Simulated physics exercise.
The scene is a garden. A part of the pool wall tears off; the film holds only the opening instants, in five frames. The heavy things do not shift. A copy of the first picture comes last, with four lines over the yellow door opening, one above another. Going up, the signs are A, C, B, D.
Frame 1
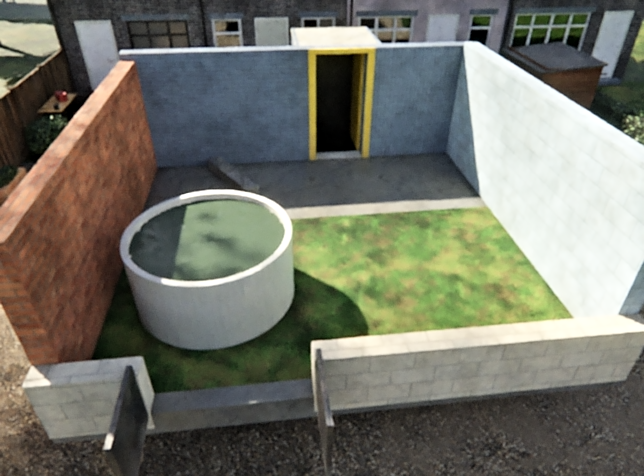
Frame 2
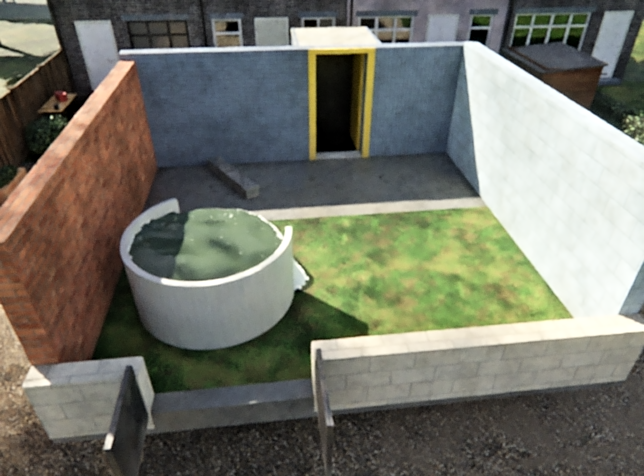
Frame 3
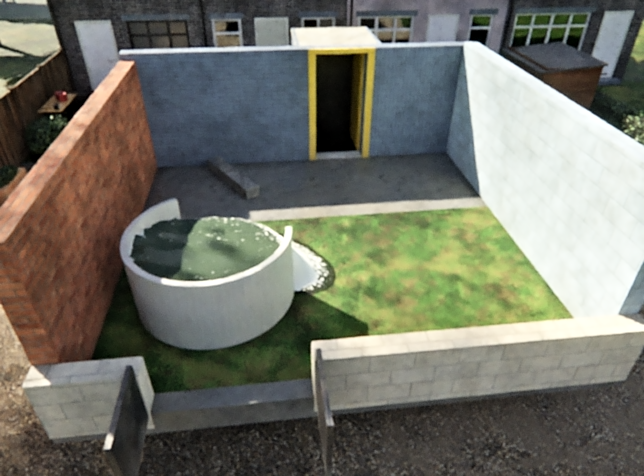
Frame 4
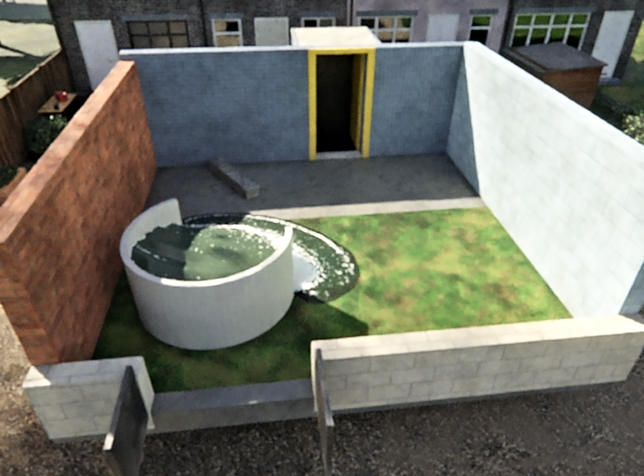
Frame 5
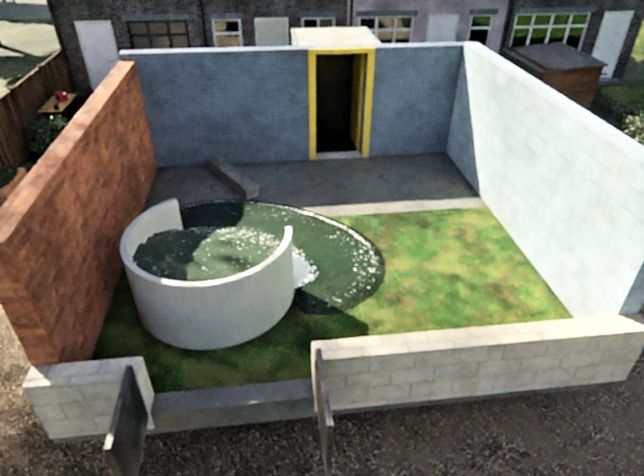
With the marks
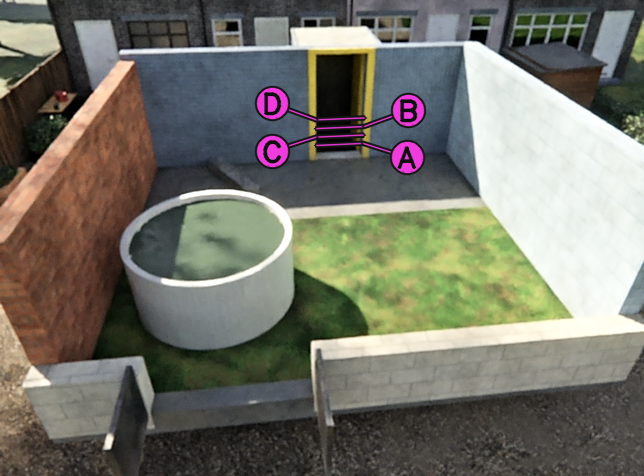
Water pours from a broken round pool and spreads across the grass and paving in a walled garden.
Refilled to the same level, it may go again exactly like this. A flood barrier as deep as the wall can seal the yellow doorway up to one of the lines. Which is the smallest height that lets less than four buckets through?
That is line A.
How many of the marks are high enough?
All of the four.
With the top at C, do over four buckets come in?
No, that is safe.
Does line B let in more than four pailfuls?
No.
On the marked copy, A at (339, 144); B at (340, 127); C at (340, 136); D at (340, 118); from the bottom up A, C, B, D.
With A, a splash gets over, under a bucket.
With B, nothing gets over.
With C, nothing gets over.
With D, nothing gets over.
